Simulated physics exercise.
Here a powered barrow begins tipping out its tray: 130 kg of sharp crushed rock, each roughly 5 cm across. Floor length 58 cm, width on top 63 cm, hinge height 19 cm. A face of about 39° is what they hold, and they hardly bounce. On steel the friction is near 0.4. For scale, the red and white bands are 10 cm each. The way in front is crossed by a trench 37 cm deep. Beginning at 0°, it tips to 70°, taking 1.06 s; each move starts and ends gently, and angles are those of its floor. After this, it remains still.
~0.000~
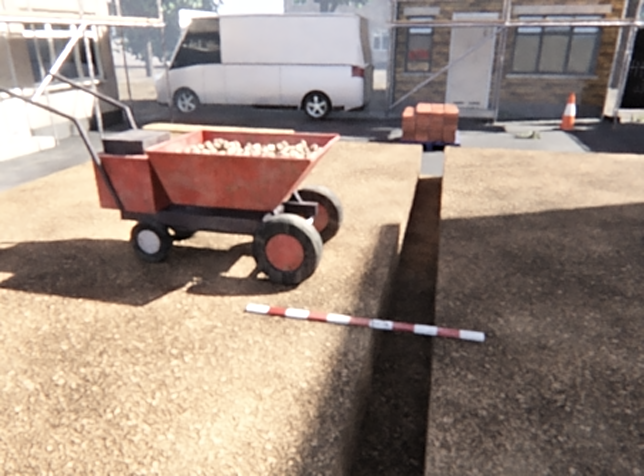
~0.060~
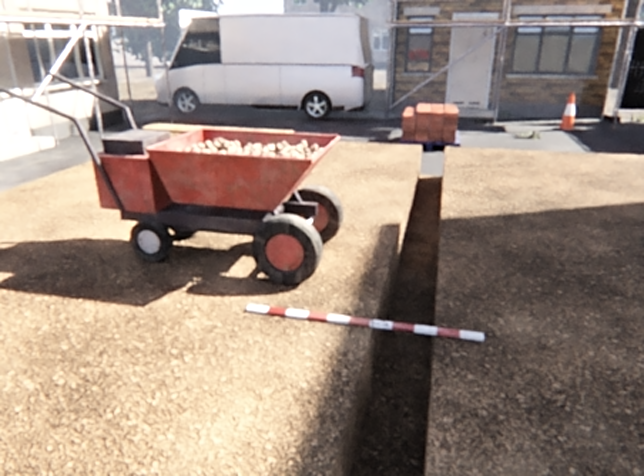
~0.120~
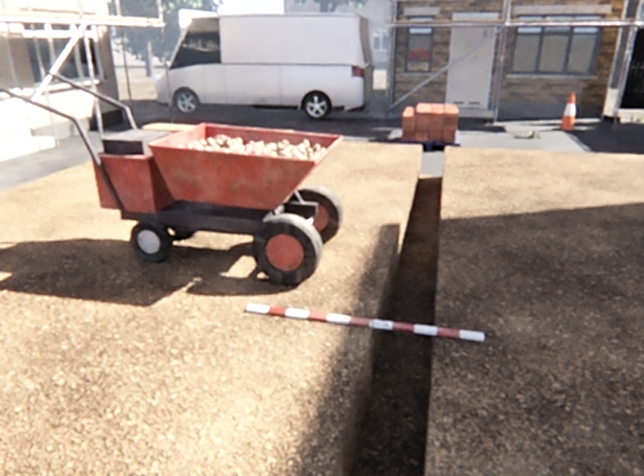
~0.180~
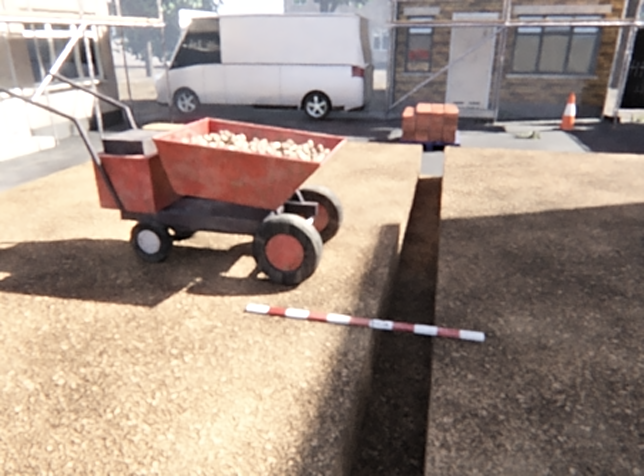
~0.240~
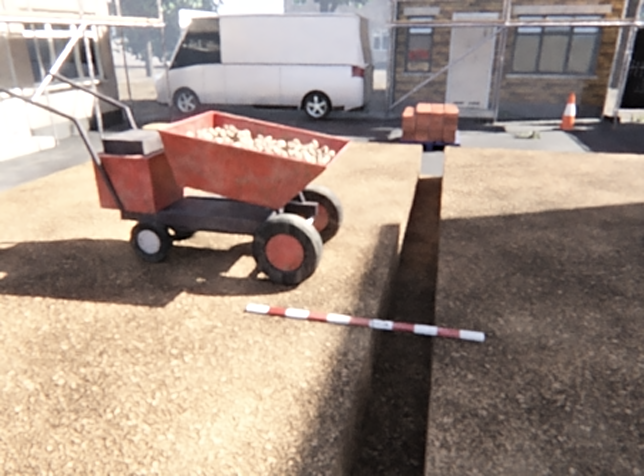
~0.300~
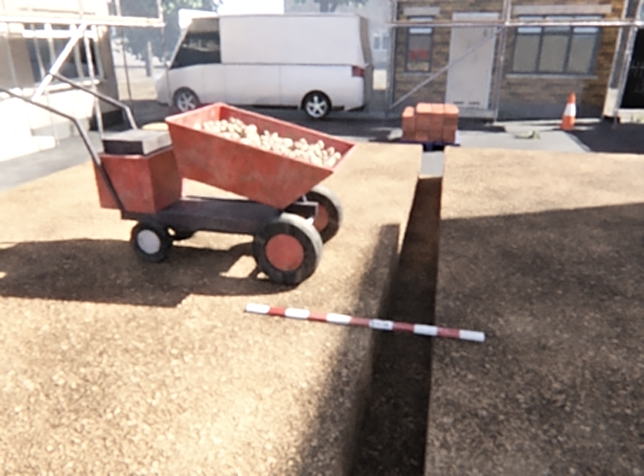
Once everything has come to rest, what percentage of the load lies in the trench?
75 %.
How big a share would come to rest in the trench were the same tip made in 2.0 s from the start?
Then roughly 80 percent.
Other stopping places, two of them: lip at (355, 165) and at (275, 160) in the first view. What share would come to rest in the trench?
That gives roughly 30 per cent and roughly 65 per cent.
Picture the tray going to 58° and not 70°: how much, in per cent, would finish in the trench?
About 30%.
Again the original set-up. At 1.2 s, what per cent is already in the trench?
At that moment: Approx. 25 %.
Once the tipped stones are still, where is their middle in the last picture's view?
The resting stones are centred at roughly (414, 310).
After 0.8 s the floor is at 59°; 100 % in the tray; the foremost stones are at (383, 215).
After 1.2 s the floor is at 70°; 76 % in the tray, 23 % in the trench, 2 % past the trench; the foremost stones are at (455, 287).
After 1.5 s the floor is at 70°; 42 % in the tray, 42 % in the trench, 16 % past the trench; the foremost stones are at (530, 287).
After 3.5 s the floor is at 70°; 9 % in the tray, 75 % in the trench, 15 % past the trench; the foremost stones are at (552, 276).
